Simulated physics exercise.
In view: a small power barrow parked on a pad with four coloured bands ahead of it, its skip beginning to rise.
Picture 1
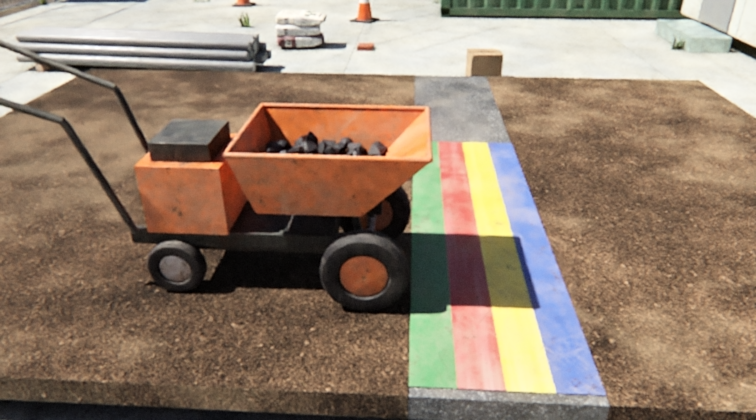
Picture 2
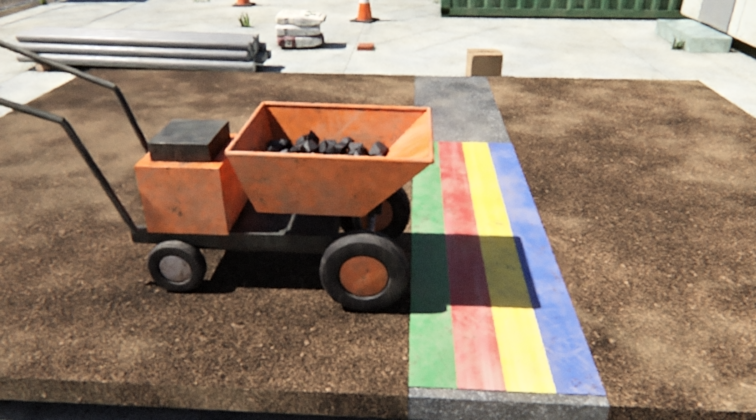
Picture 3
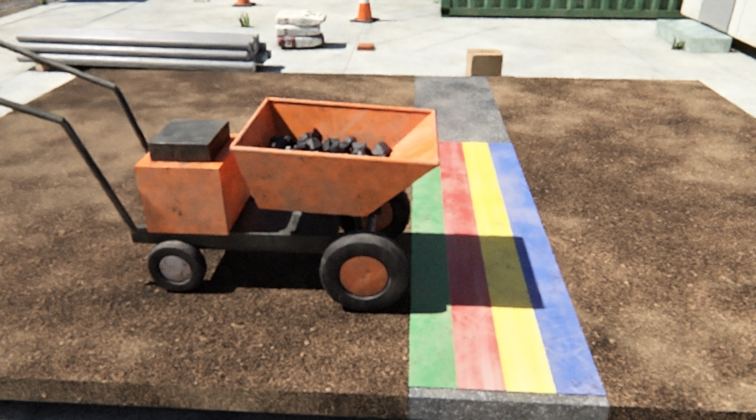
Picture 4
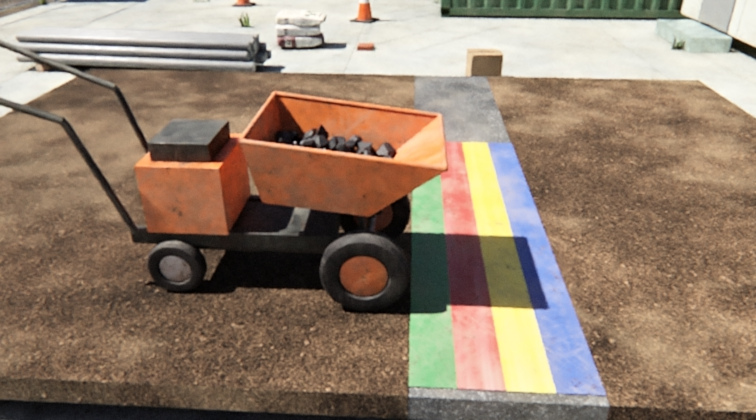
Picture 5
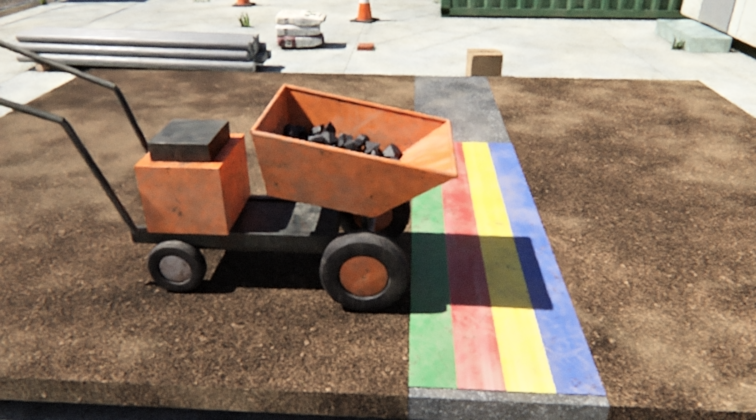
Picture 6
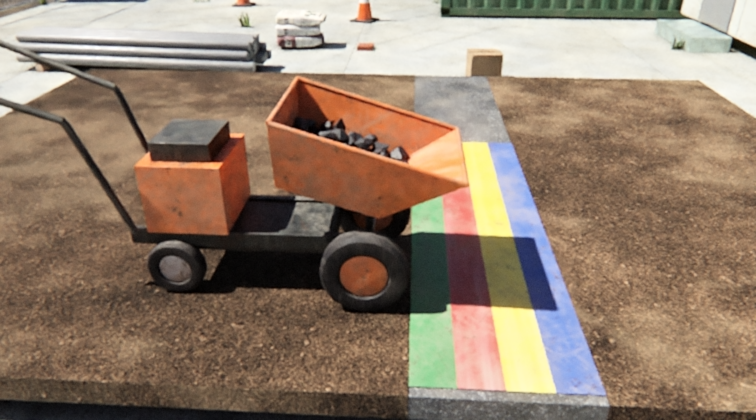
Orange skip of a small power barrow tilting gradually forward to the right, carrying black lumps beside green, red, yellow and blue bands.
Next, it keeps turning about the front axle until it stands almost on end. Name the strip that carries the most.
Most lies over the blue band.
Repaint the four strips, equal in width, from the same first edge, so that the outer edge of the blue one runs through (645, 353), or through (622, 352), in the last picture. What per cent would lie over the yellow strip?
Near 40 % and 30 %.
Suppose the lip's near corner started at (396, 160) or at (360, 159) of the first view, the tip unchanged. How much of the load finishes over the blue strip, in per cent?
The first gives 20 %, the second 10 %.
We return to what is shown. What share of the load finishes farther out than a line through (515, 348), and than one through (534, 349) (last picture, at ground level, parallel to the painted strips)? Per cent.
The first gives 70 %, the second 60 %.
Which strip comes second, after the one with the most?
The runner-up: The yellow strip.
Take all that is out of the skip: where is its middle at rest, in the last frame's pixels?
Close to (540, 272).
Soon after the last picture, skip tipped steeply; all in the skip.
A little later, skip tipped right over; most in the skip; a small part over the yellow strip; a stray few over the blue strip.
Later still, skip tipped right over; about a third in the skip; about a quarter over the yellow strip; about a third over the blue strip; about a quarter off the paint.
At rest, skip tipped right over; about a third in the skip; none over the green strip; none over the red strip; about a quarter over the yellow strip; about a third over the blue strip; about a quarter off the paint.
